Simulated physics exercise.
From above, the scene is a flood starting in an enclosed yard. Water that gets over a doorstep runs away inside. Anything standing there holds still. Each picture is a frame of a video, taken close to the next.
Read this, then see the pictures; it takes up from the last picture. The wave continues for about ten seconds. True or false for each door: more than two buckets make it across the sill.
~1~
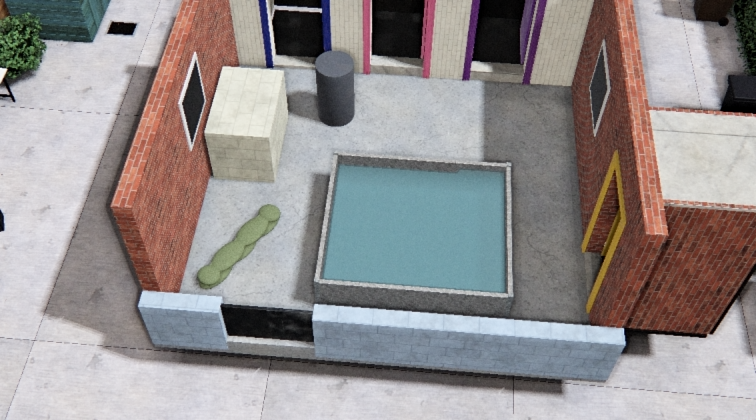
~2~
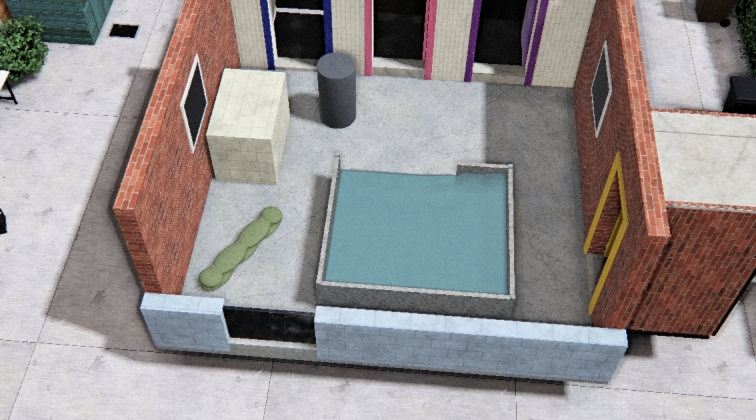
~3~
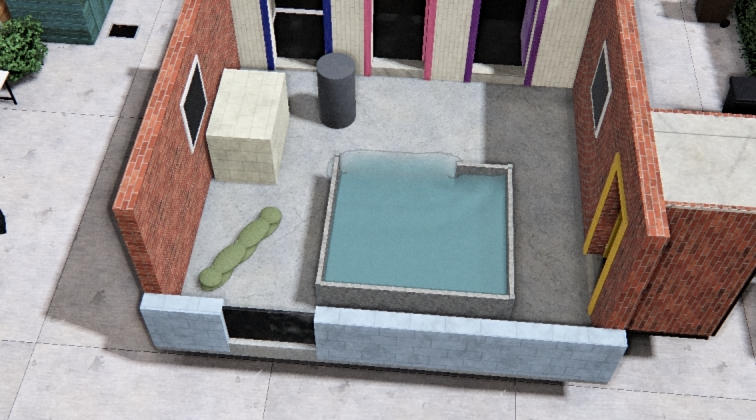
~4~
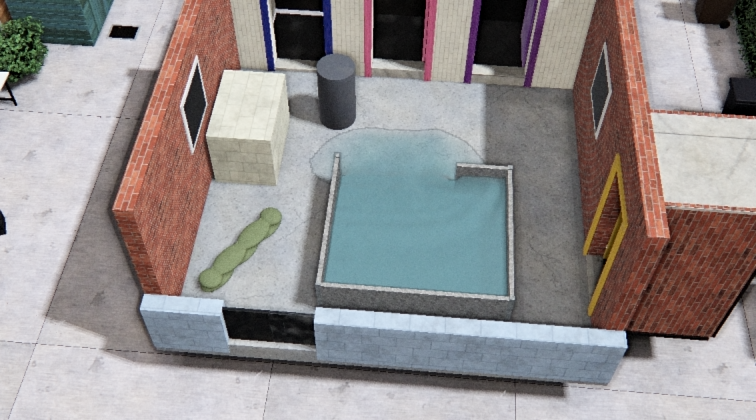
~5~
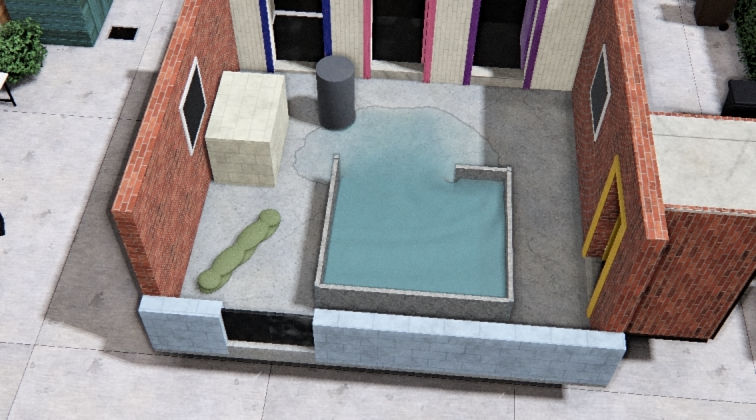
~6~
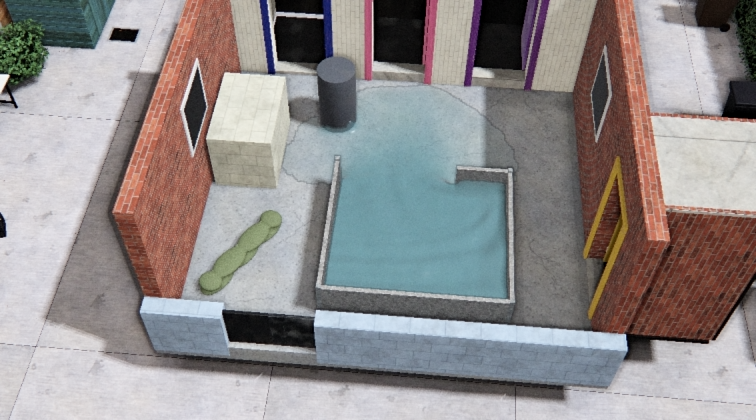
Purple door: False; yellow door: True; blue door: True; pink door: True.
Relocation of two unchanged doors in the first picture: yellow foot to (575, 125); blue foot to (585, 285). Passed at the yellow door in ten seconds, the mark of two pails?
For the yellow door, it gets beyond it.
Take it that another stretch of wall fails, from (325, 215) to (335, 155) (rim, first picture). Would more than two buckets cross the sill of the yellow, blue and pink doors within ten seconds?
Going through them, the yellow one clears the cutoff, the blue one clears the cutoff, the pink one falls below the cutoff.
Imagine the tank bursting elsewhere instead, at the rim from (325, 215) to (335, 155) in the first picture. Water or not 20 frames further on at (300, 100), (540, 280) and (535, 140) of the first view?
In turn: Inundated, then untouched, then untouched.
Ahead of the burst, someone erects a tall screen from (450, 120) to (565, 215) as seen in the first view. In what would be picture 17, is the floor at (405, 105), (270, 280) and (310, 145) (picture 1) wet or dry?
Taking the points in the order given, they are inundated, high and dry and inundated.
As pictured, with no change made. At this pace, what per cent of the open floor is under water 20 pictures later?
65 %, roughly.
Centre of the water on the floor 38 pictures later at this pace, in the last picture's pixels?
I'd point to (408, 182).
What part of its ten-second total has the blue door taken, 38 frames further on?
Near 65 %, I'd say.
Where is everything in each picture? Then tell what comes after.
The first picture shows the water tank at (418, 223) is whole and still.
In the second picture, the front is at a hidden place, out from the gap on the water tank's far side.
In the third picture, the front is at a hidden place, out from the gap on the water tank's far side.
In the fourth picture, water pours out on the water tank's far side and has run to (466, 147).
In the fifth picture, the front is at (444, 115), out from the gap on the water tank's far side.
In the sixth picture, water pours out on the water tank's far side and has run to (432, 90).
A moment on, water covers 35 % of the floor; the purple door wet at the sill, nothing in, the yellow door not reached, the blue door wet at the sill, nothing in, the pink door over two buckets in.
Next, water covers 45 % of the floor; the purple door wet at the sill, nothing in, the yellow door not reached, the blue door wet at the sill, nothing in, the pink door far over two buckets in.
Then, water covers 65 % of the floor; the purple door wet at the sill, nothing in, the yellow door not reached, the blue door under two buckets in, the pink door far over two buckets in.
Later, water covers 95 % of the floor; the purple door wet at the sill, nothing in, the yellow door wet at the sill, nothing in, the blue door far over two buckets in, the pink door far over two buckets in.
In the end, water covers 95 % of the floor; the purple door wet at the sill, nothing in, the yellow door far over two buckets in, the blue door far over two buckets in, the pink door far over two buckets in.
